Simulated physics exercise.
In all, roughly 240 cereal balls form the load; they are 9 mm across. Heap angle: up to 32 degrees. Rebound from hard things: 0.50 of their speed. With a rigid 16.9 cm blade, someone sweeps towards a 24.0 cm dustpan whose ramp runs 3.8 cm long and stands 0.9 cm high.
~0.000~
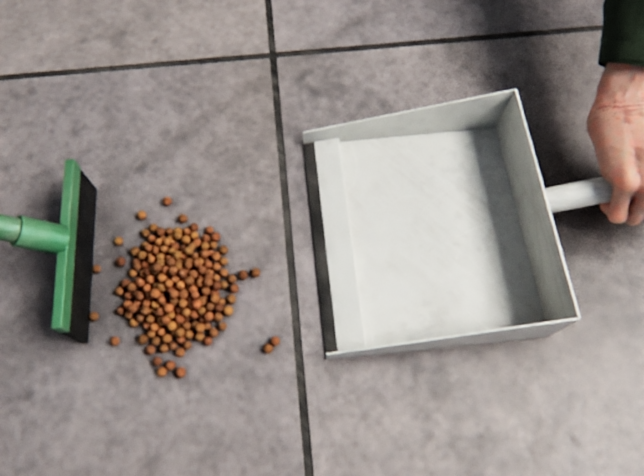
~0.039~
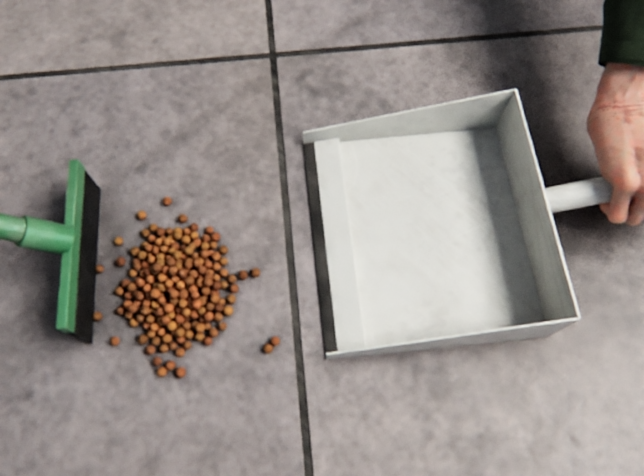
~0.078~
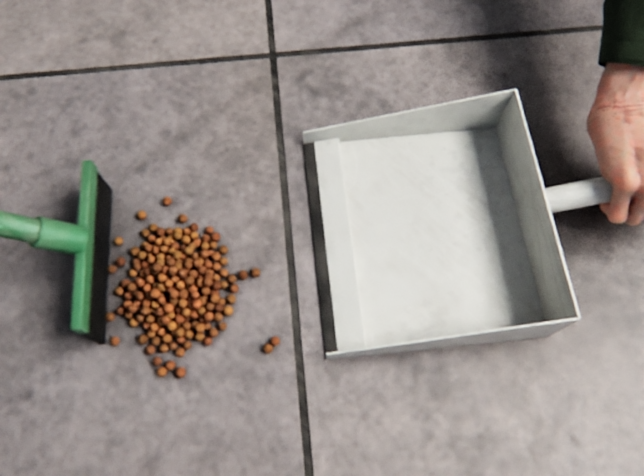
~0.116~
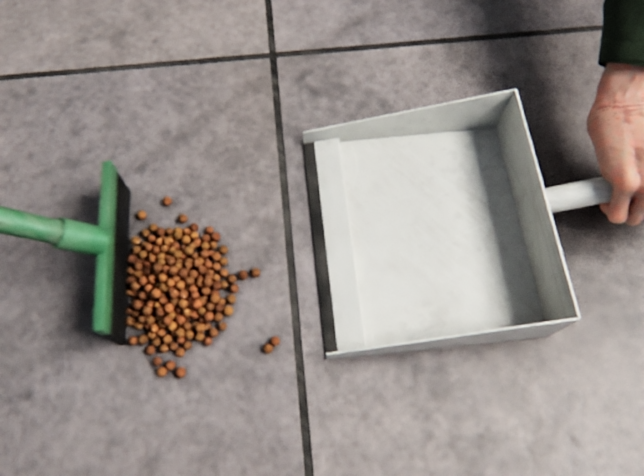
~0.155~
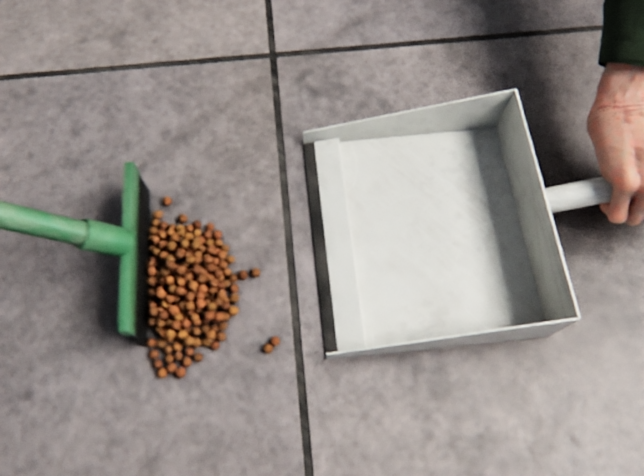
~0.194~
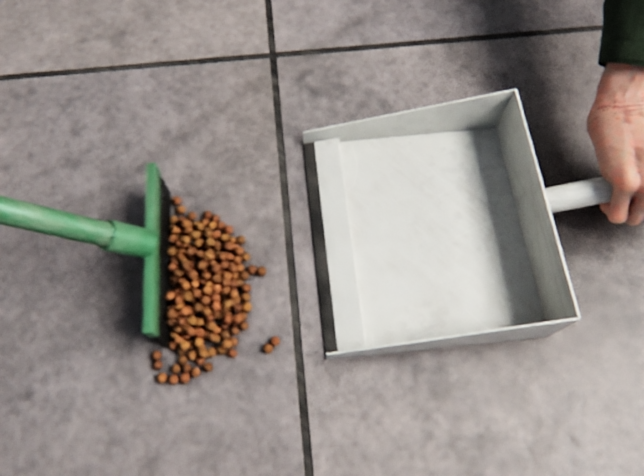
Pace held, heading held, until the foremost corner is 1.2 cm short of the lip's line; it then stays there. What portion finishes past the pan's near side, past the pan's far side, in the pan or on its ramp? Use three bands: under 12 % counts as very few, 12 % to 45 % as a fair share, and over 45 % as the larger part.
Past the pan's near side: A fair share; past the pan's far side: Very few; in the pan or on its ramp: The larger part.
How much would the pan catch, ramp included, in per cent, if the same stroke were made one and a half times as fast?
Near 65 %.
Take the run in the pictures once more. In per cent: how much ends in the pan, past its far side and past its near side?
Near side 15 %, far side 0 %, pan 65 %.
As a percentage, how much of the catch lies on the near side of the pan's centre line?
Some 80 per cent.
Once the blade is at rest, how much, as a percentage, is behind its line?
Some 15 percent, give or take.
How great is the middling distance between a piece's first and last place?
The figure is about 18 cm.
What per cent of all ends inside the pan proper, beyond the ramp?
Roughly 30 percent.
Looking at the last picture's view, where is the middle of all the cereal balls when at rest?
About (339, 294).
After 0.33 s, middle of the blade 8 cm from the lip; 0 % over the lip, far side 0 %, near side 10 %.
After 0.42 s, middle of the blade 3 cm from the lip; 30 % over the lip, far side 0 %, near side 15 %.
After 0.65 s, middle of the blade 1 cm from the lip; 65 % over the lip, far side 0 %, near side 15 %.
In the end, at 1.3 s, near side 15 %, far side 0 %, pan 65 %, in front of the lip or behind the blade 20 %.
